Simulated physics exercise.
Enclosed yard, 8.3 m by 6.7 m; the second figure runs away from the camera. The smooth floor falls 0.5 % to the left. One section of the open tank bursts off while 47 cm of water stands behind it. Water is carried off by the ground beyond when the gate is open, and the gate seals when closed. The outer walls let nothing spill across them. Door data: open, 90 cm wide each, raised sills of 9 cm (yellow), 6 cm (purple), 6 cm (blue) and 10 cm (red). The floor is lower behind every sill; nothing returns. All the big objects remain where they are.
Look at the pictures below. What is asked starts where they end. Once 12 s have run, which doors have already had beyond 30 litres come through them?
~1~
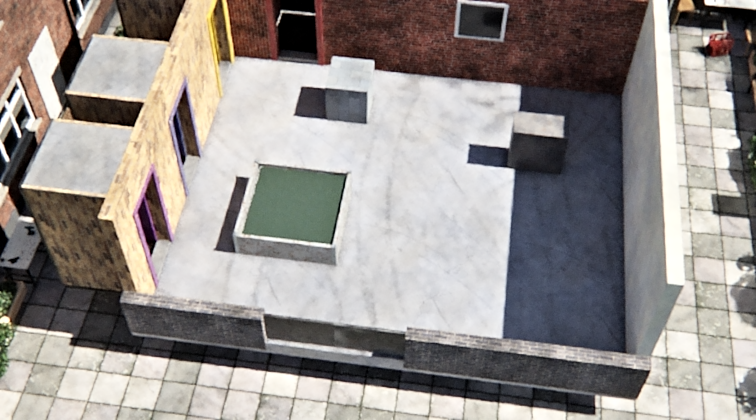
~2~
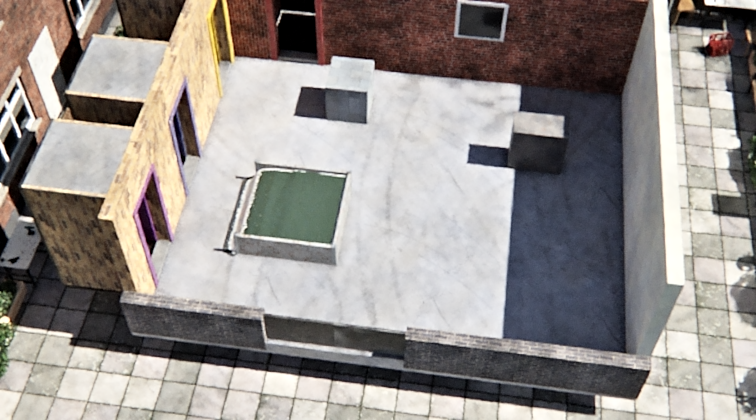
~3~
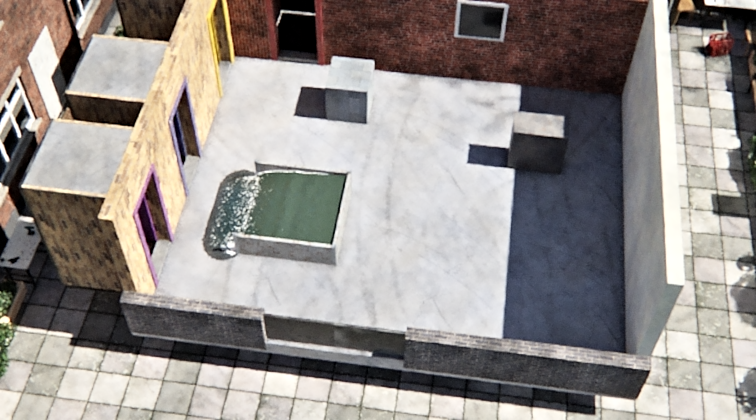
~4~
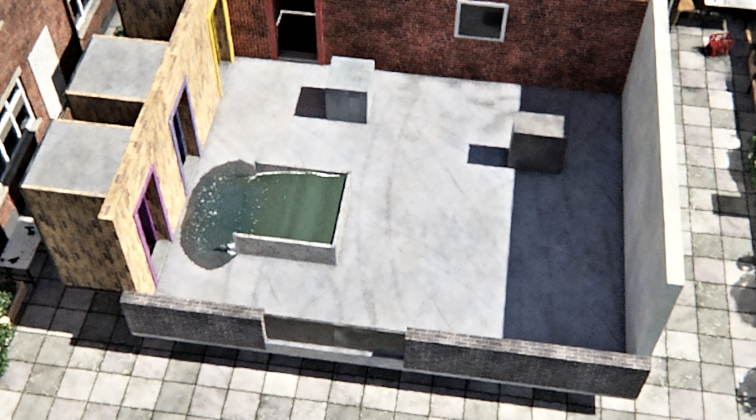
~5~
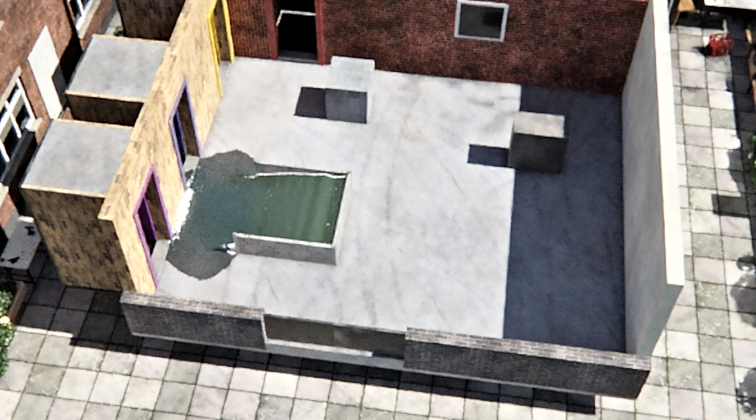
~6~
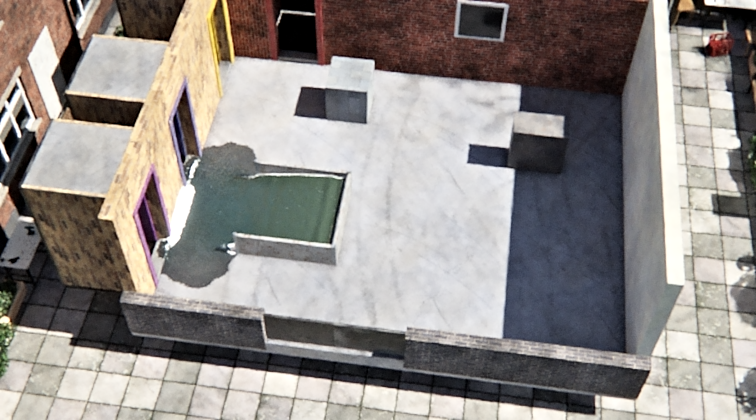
One by one: The yellow door undershoots the limit; the purple door overshoots the limit; the blue door overshoots the limit; the red door undershoots the limit.
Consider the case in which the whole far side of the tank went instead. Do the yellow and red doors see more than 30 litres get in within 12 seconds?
Here's how it goes: Yellow exceeds it, red exceeds it.
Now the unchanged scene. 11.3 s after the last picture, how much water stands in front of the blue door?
I'd put it at around 3.5 cm deep.
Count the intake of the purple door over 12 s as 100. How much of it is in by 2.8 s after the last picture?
About 80%.
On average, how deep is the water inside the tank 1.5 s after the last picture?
It averages close to 14 cm.
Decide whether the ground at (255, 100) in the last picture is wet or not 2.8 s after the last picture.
Looks like it's submerged.
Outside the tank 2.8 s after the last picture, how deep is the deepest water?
Roughly 19 cm.
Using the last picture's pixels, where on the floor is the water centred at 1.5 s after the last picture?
Near (234, 218).
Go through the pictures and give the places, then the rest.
The first frame shows still water, 47 cm deep, in the open tank at (294, 205).
In the second frame, the front is at (231, 251), 0.9 m from the gap at (250, 209); 0.3 m2 of floor is under water; 47 cm left at the back of the open tank.
In the third frame, water pours out at (250, 211) and has run 1.1 m, to (241, 174); typically 9 cm deep outside, 47 cm at the open tank's back.
In the fourth frame, water pours out at (250, 211) and has run 1.3 m, to (194, 255); typically 7 cm deep outside, 47 cm at the open tank's back.
In the fifth frame, the front is at (167, 255), 1.7 m from the gap at (250, 211); 3.0 m2 of floor is under water; 42 cm left at the back of the open tank.
In the sixth frame, the front is at (163, 268), 1.9 m from the gap at (250, 212); 3.4 m2 of floor is under water; 39 cm left at the back of the open tank.
Then, 0.7 s after the last picture water covers 10 % of the floor and is deepest (34 cm) near (191, 212); yellow door not reached, purple door 17 cm at the sill, 15 L in, blue door 23 cm at the sill, 63 L in, red door not reached.
Then, 1.5 s after the last picture water covers 10 % of the floor and is deepest (29 cm) near (147, 315); yellow door 2 cm at the sill, 0 L in, purple door 15 cm at the sill, 52 L in, blue door 21 cm at the sill, 147 L in, red door not reached.
Then, 2.8 s after the last picture water covers 25 % of the floor and is deepest (19 cm) near (147, 315); yellow door 3 cm at the sill, 0 L in, purple door 10 cm at the sill, 83 L in, blue door 13 cm at the sill, 214 L in, red door 10 cm at the sill, 0 L in.
Then, 6.3 s after the last picture water covers 50 % of the floor and is deepest (7 cm) near (229, 74); yellow door 7 cm at the sill, 1 L in, purple door 6 cm at the sill, 102 L in, blue door 5 cm at the sill, 234 L in, red door 6 cm at the sill, 0 L in.
Then, 11.3 s after the last picture water covers 65 % of the floor and is deepest (5 cm) near (204, 148); yellow door 4 cm at the sill, 1 L in, purple door 4 cm at the sill, 103 L in, blue door 4 cm at the sill, 234 L in, red door 3 cm at the sill, 0 L in.
